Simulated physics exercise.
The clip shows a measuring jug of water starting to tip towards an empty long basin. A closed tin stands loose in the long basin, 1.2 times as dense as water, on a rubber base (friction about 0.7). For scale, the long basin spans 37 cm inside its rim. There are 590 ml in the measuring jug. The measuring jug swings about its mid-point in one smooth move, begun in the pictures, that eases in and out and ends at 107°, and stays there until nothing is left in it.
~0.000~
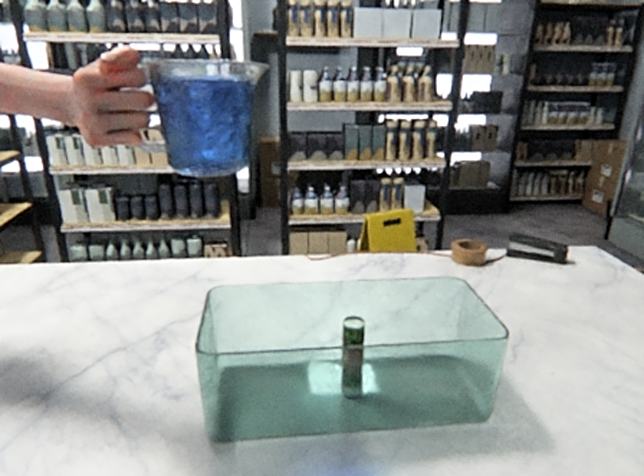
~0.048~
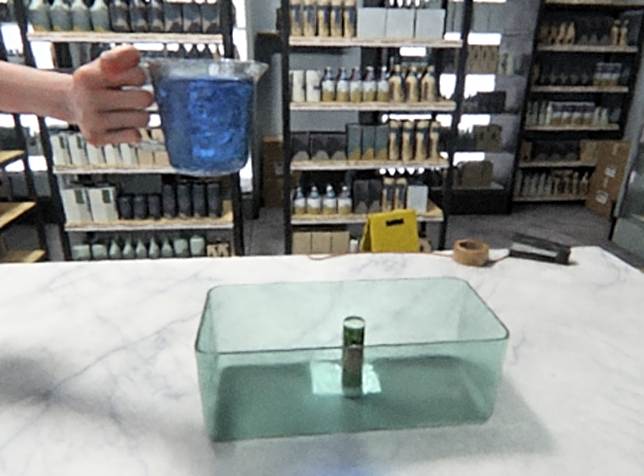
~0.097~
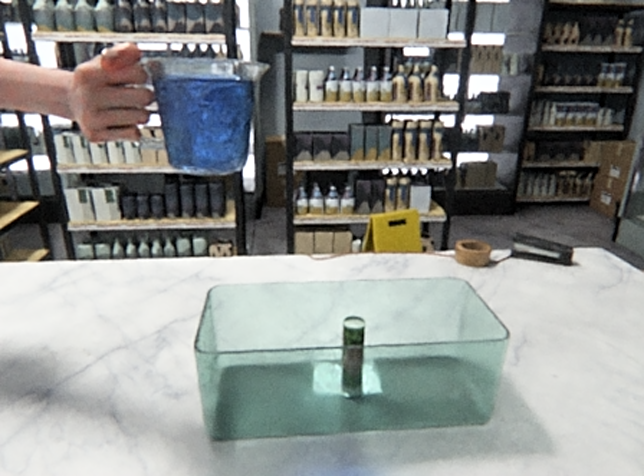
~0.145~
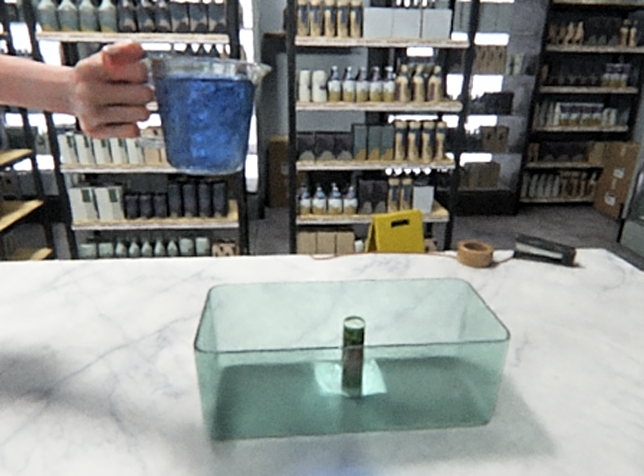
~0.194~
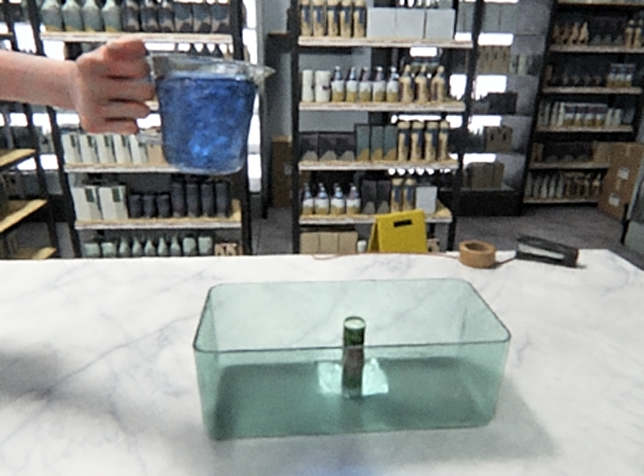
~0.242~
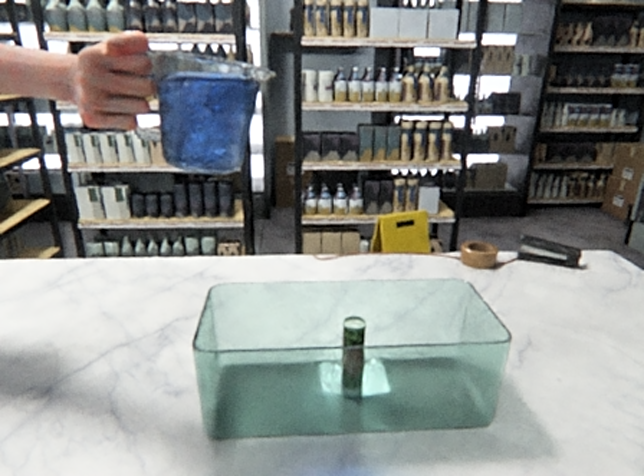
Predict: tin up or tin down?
The tin goes over.
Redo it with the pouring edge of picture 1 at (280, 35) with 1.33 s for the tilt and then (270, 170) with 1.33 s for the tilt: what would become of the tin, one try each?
First it stays up; then it remains upright.
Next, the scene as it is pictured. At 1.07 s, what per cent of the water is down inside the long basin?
About 48 per cent.
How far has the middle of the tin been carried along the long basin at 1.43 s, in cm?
Some 6 cm.
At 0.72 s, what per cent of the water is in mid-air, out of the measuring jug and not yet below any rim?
About 20 per cent.
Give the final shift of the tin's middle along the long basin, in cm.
About 7.5 cm.
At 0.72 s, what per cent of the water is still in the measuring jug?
Near 78 in a hundred.
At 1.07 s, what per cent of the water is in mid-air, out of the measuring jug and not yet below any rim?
Some 30 per cent.
By 0.72 s the tilt is 60° and 78 per cent is still to pour; the tin stands where it began.
By 1.07 s the tilt is 97° and 21 per cent is still to pour; the tin stands where it began.
By 1.43 s the tilt is 107° and 0 per cent is still to pour; the tin leans 56°.
By 1.83 s the tilt is 107° and 0 per cent is still to pour; the tin lies on its side.
At rest the tin lies on its side.
